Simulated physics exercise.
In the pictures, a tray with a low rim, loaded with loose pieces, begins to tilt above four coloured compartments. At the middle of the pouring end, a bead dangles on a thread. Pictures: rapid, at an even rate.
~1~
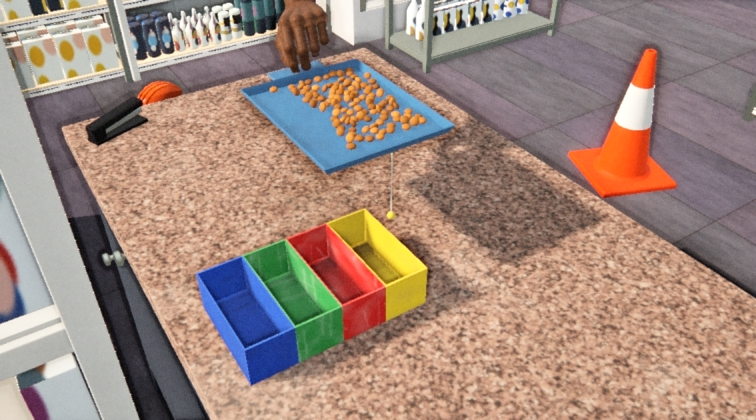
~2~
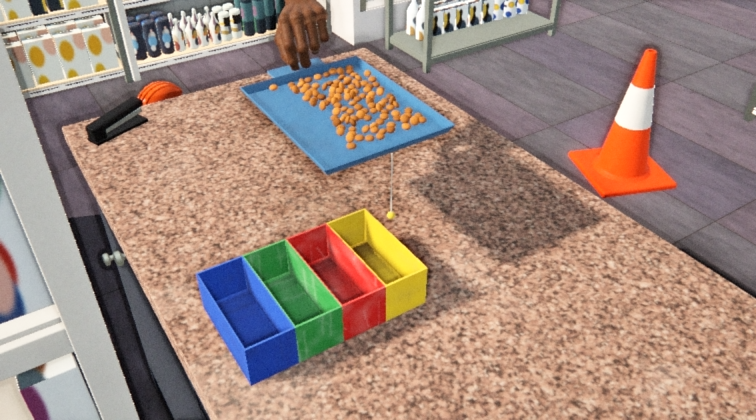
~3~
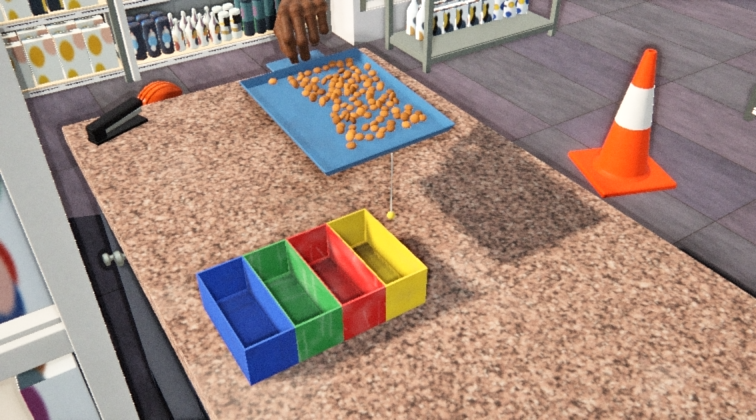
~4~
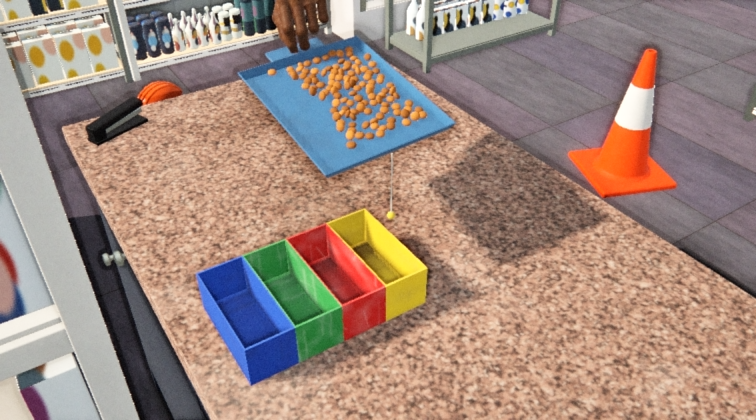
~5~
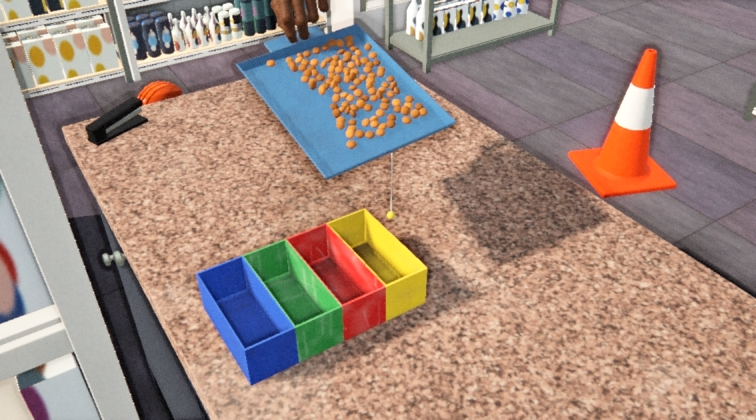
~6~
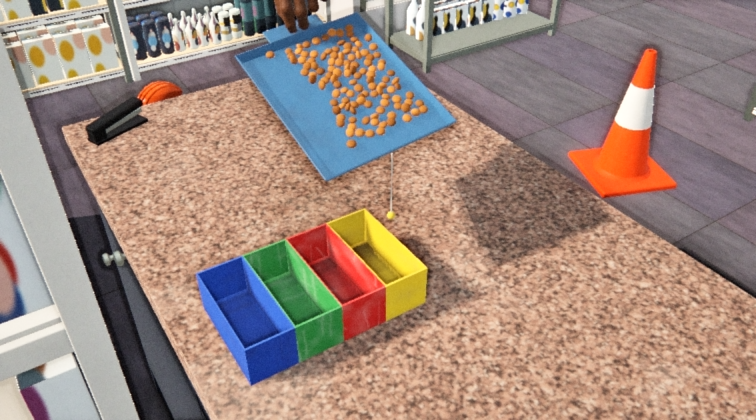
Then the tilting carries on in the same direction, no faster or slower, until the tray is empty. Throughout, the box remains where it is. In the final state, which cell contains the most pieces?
The red one contains the most.
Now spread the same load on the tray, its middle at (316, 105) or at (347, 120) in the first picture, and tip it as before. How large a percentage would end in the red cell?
It comes to about 60 per cent the first time and about 50 per cent the second.
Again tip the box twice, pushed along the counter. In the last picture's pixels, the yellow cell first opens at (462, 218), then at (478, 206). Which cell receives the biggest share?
The answer is the cell in blue for the first try and the blue one for the second.
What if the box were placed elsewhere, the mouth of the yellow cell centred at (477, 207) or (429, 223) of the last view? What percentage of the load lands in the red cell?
Trial 1 near 0 percent, trial 2 near 30 percent.
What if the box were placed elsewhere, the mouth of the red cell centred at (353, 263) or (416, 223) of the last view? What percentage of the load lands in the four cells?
The first yields 100 per cent and the second 90 per cent.
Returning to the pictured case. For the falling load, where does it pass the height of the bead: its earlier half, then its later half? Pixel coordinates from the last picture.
Around (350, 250) first; around (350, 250) second.
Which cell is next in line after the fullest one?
The cell in yellow.
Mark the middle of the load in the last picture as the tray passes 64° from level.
The load is centred about (357, 177).
Soon after the last picture, tray tipped steeply; about two thirds on the tray; a stray few in the yellow cell; a stray few in the red cell; about a third falling or outside the box.
A little later, tray tipped past a quarter turn; about half in the red cell; about a third in the yellow cell; a small part in the green cell; a small part falling or outside the box.
Later still, tray tipped past a quarter turn; about half in the red cell; about a third in the yellow cell; a small part in the green cell; a small part falling or outside the box.
At rest, tray tipped past a quarter turn; about half in the red cell; about a third in the yellow cell; a small part in the green cell; none in the blue cell; a small part outside the box.
